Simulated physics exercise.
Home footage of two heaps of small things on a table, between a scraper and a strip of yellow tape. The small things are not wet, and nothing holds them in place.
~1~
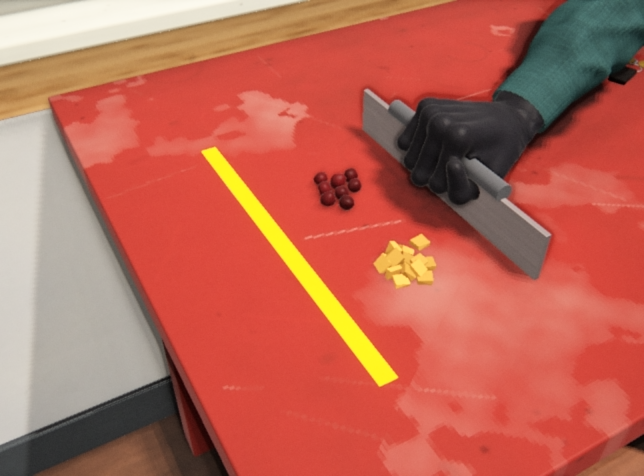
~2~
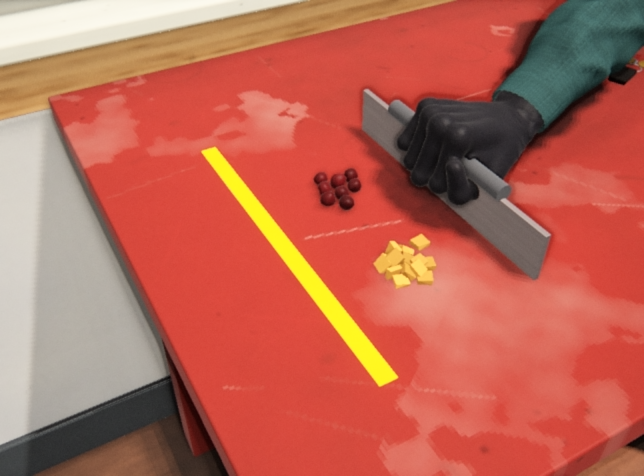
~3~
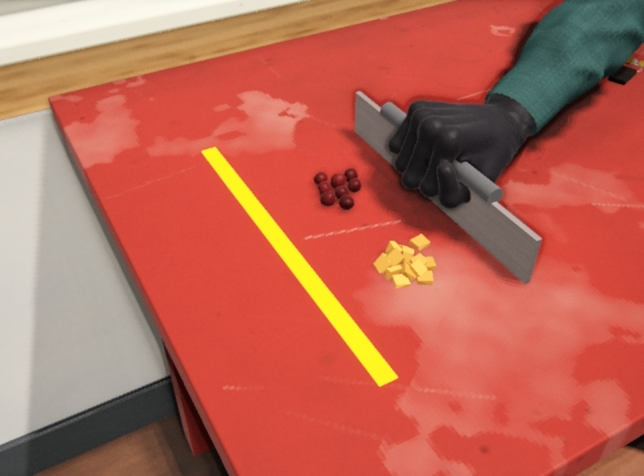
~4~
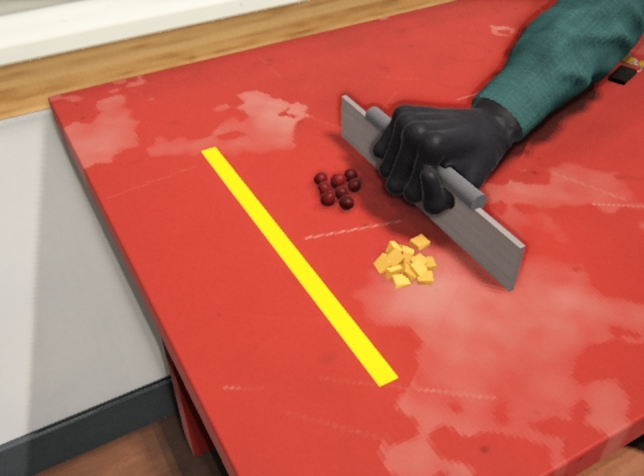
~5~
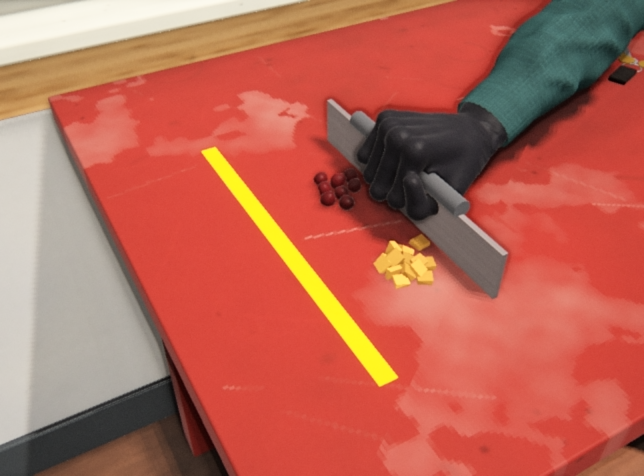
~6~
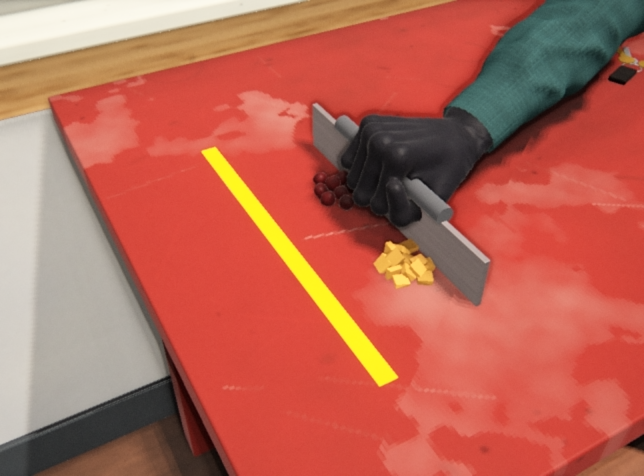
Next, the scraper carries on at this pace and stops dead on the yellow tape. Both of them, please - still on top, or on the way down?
In the end the near lot will not lose anything to the drop; the far lot will not lose anything to the drop.
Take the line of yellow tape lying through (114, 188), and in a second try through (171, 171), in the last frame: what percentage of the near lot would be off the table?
First stop: Around 100 per cent off. Second stop: Around 0 per cent off.
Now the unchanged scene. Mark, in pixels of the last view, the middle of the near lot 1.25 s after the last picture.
I'd mark it somewhere close to (298, 313).
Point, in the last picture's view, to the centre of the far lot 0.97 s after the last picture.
At about (244, 224).
Then, 0.47 s on from there, scraper still moving, near (331, 190); near lot all on the table, its front near (330, 290); far lot all on the table, its front near (288, 209).
Then, 0.97 s on from there, scraper stopped at the yellow tape; near lot all on the table, its front near (271, 314); far lot all on the table, its front near (234, 230).
Then, 1.25 s on from there, scraper stopped at the yellow tape; near lot all on the table, its front near (271, 314); far lot all on the table, its front near (226, 233).
In the end, scraper stopped at the yellow tape; near lot all on the table, its front near (271, 314); far lot all on the table, its front near (226, 233).
